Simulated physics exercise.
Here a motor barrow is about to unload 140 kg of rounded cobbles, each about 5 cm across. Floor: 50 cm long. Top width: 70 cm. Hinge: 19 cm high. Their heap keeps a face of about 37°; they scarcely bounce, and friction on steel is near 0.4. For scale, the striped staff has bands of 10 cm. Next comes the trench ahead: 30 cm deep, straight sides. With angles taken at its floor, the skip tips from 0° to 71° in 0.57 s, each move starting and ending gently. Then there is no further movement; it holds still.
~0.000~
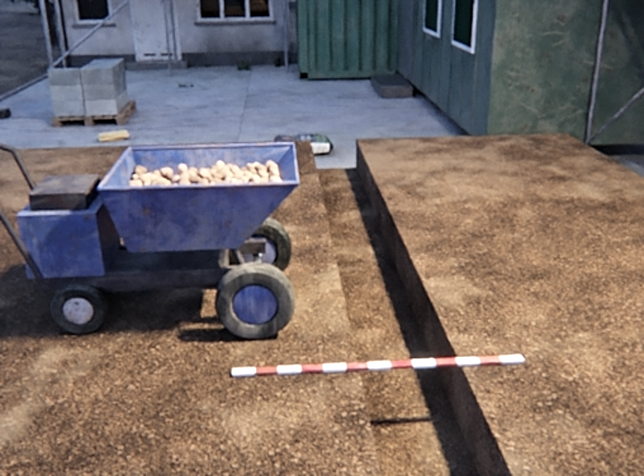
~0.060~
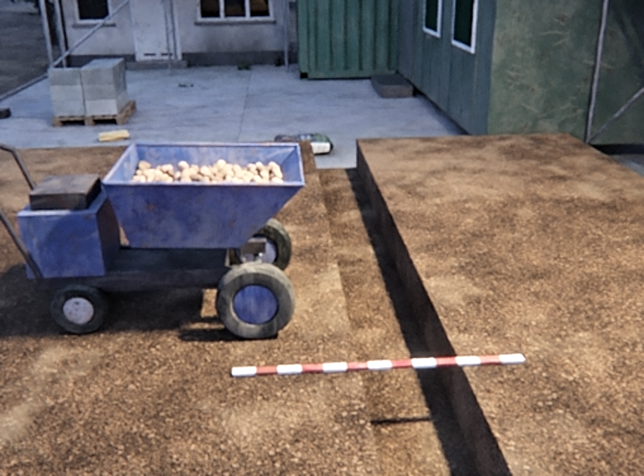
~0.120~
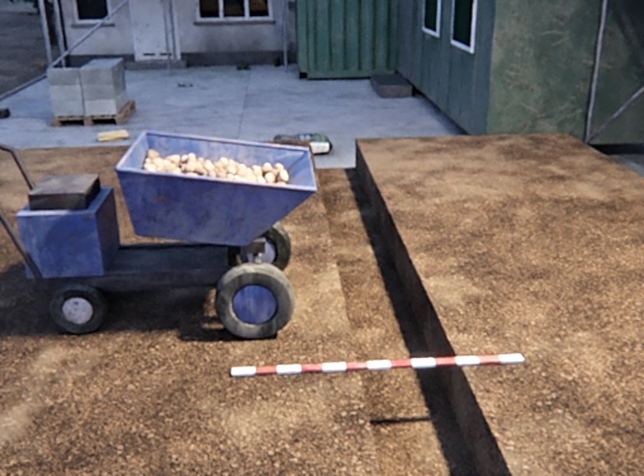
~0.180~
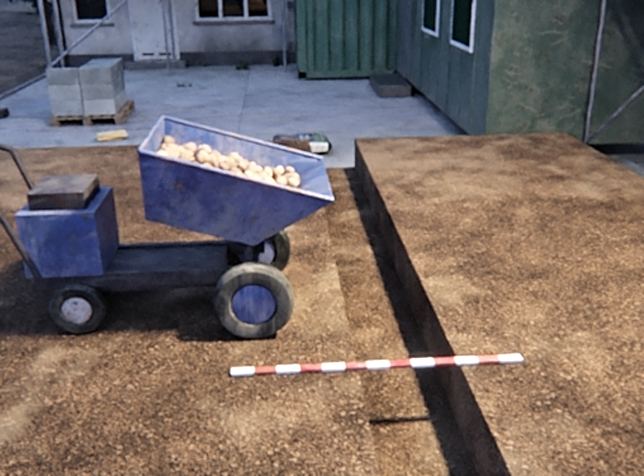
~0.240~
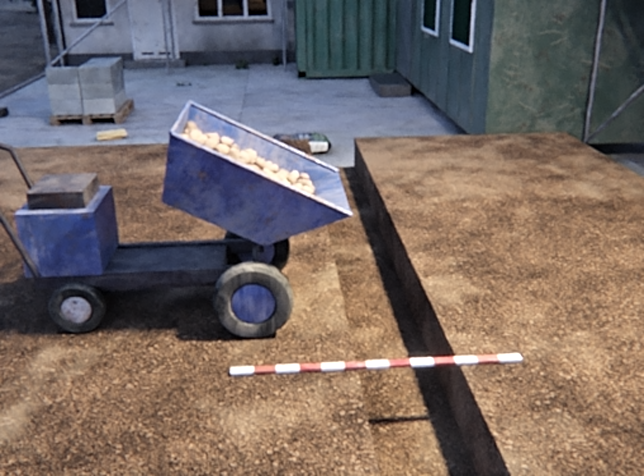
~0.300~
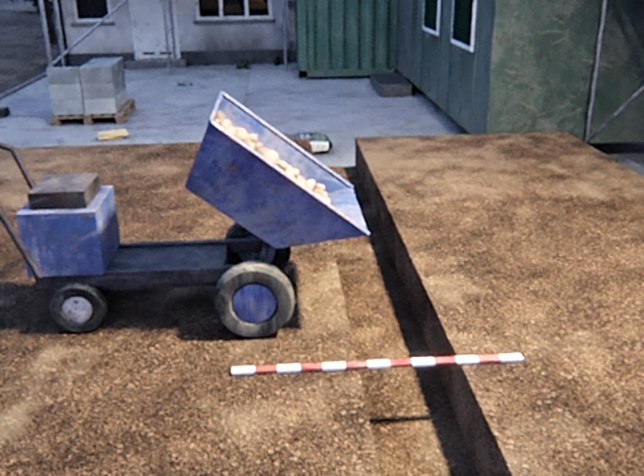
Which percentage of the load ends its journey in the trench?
Roughly 59 per cent.
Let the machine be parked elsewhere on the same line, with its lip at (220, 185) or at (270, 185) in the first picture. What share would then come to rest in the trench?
From the first spot near 90, from the second near 85 per cent.
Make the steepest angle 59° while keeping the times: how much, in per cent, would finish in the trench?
I'd guess some 55 in a hundred.
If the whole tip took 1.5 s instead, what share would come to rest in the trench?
Then some 85 per cent would.
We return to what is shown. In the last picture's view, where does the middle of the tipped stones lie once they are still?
(424, 331).
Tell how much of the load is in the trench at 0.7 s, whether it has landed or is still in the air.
About 25 per cent by then.
After 0.4 s the floor is at 60°; 100 % in the skip; the foremost stones are at (362, 248).
After 0.7 s the floor is at 71°; 74 % in the skip, 23 % in the trench, 3 % past the trench; the foremost stones are at (443, 288).
After 1.0 s the floor is at 71°; 9 % in the skip, 49 % in the trench, 42 % past the trench; the foremost stones are at (613, 301).
After 3.0 s the floor is at 71°; 0 % in the skip, 59 % in the trench, 41 % past the trench; the foremost stones are past the picture's edge.
